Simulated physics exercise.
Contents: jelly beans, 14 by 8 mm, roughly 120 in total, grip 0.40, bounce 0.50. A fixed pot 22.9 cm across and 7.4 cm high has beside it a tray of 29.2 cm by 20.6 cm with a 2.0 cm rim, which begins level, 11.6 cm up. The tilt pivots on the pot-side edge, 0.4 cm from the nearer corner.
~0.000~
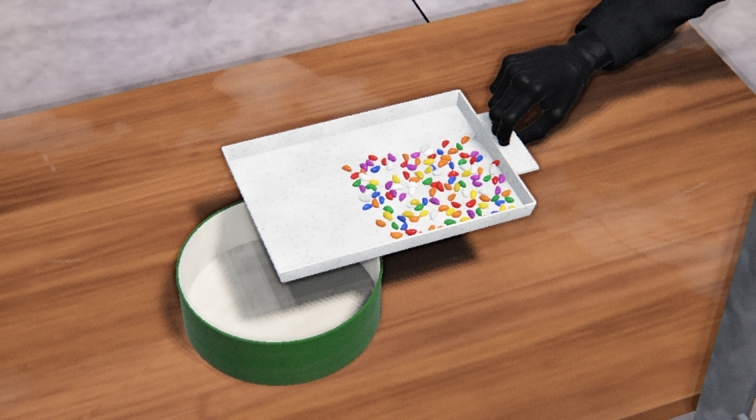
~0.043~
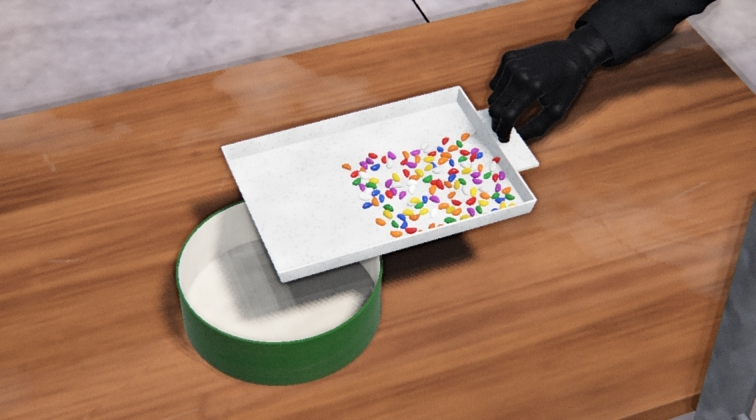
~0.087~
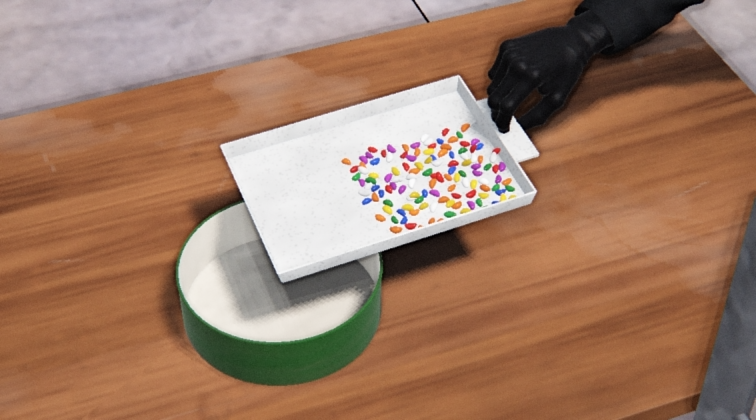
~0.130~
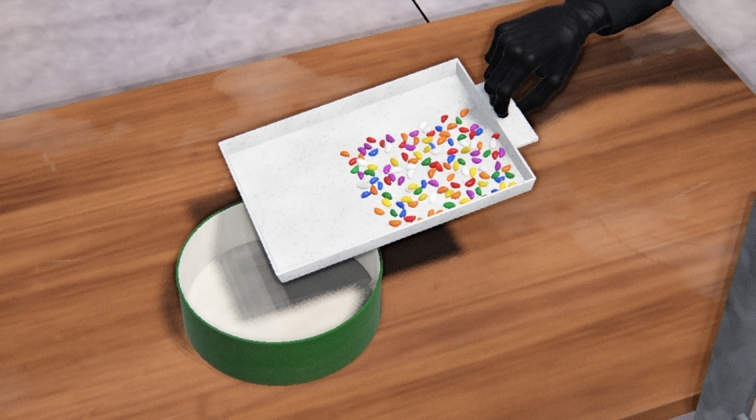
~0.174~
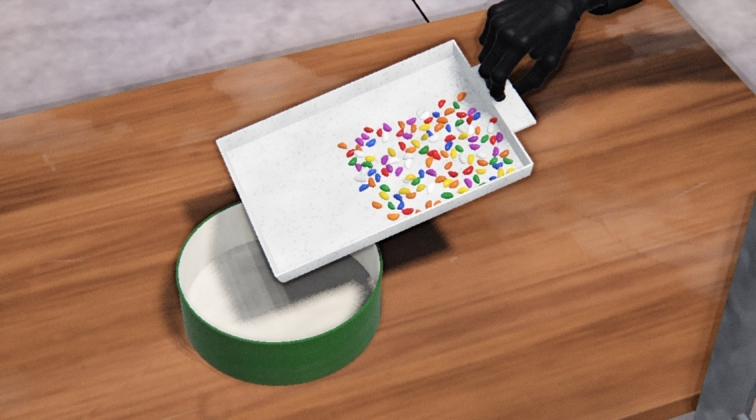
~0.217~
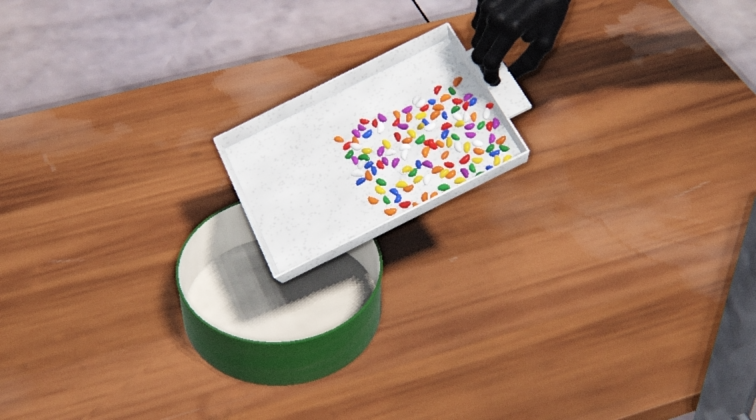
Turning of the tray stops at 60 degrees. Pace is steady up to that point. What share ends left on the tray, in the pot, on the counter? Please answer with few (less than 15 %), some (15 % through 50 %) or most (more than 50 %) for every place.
Tray: Some, pot: Some, counter: Some.
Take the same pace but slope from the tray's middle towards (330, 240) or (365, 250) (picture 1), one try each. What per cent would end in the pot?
That would be close to 35 per cent and then close to 15 per cent.
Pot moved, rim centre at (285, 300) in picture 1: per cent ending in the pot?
It would come to around 60 percent.
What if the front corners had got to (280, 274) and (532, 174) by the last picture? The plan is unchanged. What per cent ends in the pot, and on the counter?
Final per cent - pot 35, counter 20.
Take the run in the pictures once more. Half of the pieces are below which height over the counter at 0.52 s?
Roughly 24 centimetres, more or less.
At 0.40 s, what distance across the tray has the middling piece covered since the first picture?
2 cm.
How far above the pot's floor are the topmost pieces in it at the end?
Some 1.0 cm above the floor.
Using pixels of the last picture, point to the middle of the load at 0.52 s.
Load centre, approx.: (334, 164) px.
After 0.40 s, tilt 41 degrees; the tray holds 100 %, the pot 0 %.
Then, at 0.52 s, tilt 55 degrees; the tray holds 100 %, the pot 0 %.
After 0.77 s, tilt 60 degrees; the tray holds 45 %, the pot 15 %.
At rest (2.0 s), tray 35 %, pot 40 %, counter 25 %.
